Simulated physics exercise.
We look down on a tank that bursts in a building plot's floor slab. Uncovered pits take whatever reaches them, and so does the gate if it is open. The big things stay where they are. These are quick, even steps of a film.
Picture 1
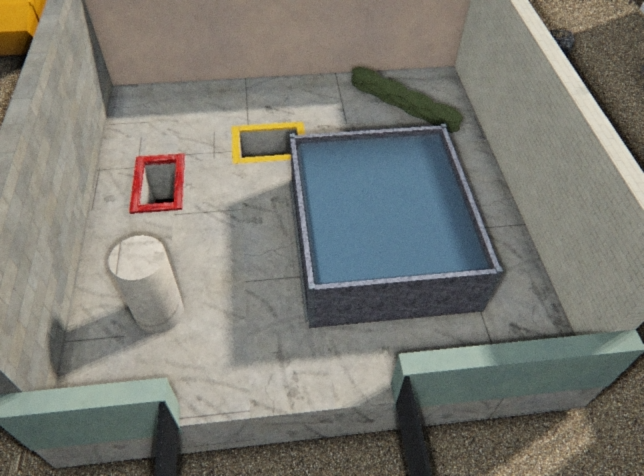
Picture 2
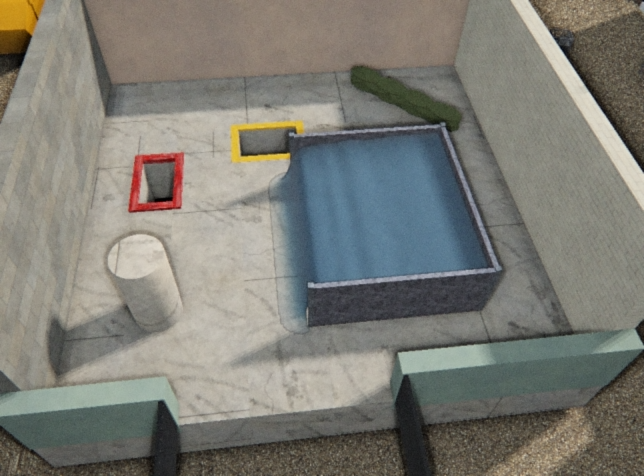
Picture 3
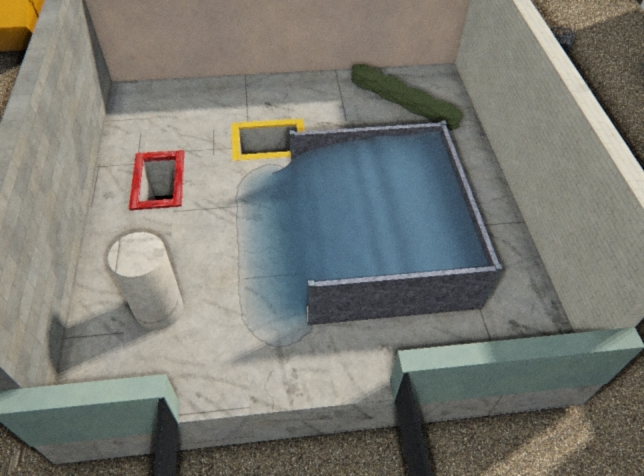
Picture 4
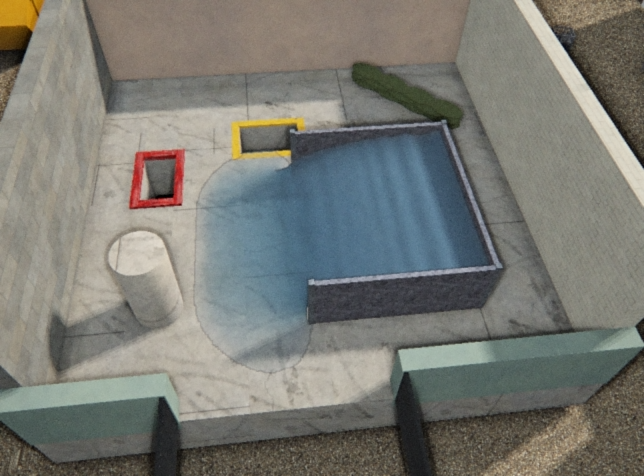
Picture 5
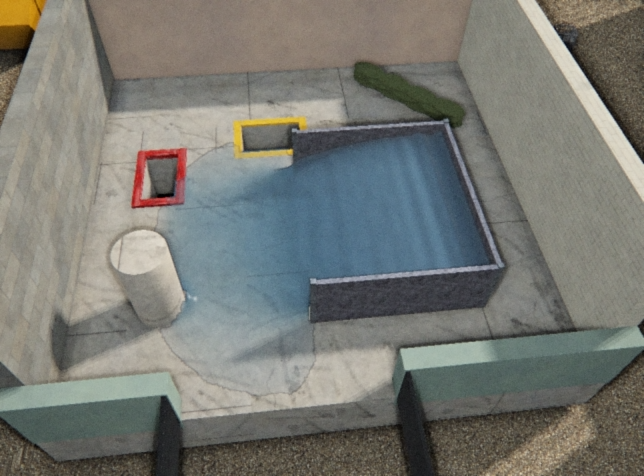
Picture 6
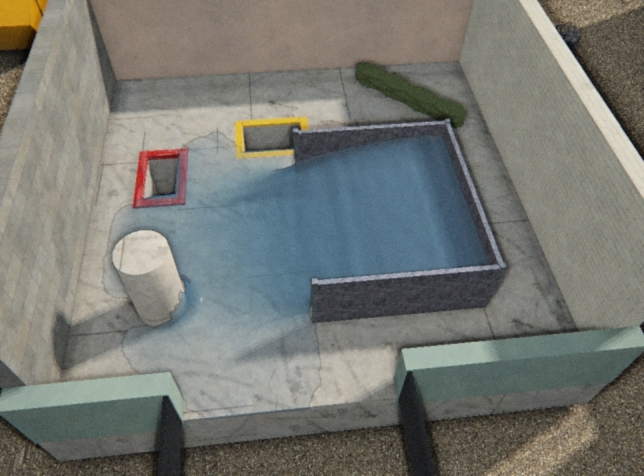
Blue water poured out of the open left side of a square, dark-walled tank and spread left across the pale marble floor, reaching the red-edged hole and wrapping around the white cylinder.
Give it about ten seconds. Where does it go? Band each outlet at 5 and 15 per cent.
The gate takes more than 15 %; the yellow pit takes between 5 and 15 %; the red pit takes more than 15 %.
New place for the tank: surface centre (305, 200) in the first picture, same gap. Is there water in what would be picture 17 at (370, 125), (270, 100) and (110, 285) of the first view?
In that order: Dry, not flooded, under water.
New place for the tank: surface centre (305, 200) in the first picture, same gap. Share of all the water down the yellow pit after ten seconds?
Per cent: Yellow 4.
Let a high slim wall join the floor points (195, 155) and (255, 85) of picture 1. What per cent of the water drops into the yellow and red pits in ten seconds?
Per cent: Yellow 8, red 25.
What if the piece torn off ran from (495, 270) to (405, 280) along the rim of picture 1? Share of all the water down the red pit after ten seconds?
In per cent: Red 6.
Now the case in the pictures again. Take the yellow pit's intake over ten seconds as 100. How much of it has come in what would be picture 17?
About 10 per cent.
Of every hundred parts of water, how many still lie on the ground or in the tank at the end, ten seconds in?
I make it 50 per cent.
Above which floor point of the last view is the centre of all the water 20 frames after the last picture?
At about (220, 226).
A moment on, water covers 40 % of the floor; the gate 1 %, the yellow pit 1 %, the red pit 3 %.
Next, water covers 45 % of the floor; the gate 2 %, the yellow pit 1 %, the red pit 8 %.
Then, water covers 60 % of the floor; the gate 8 %, the yellow pit 1 %, the red pit 14 %.
Later, water covers 90 % of the floor; the gate 17 %, the yellow pit 3 %, the red pit 19 %.
In the end, water covers 95 % of the floor; the gate 22 %, the yellow pit 7 %, the red pit 20 %.
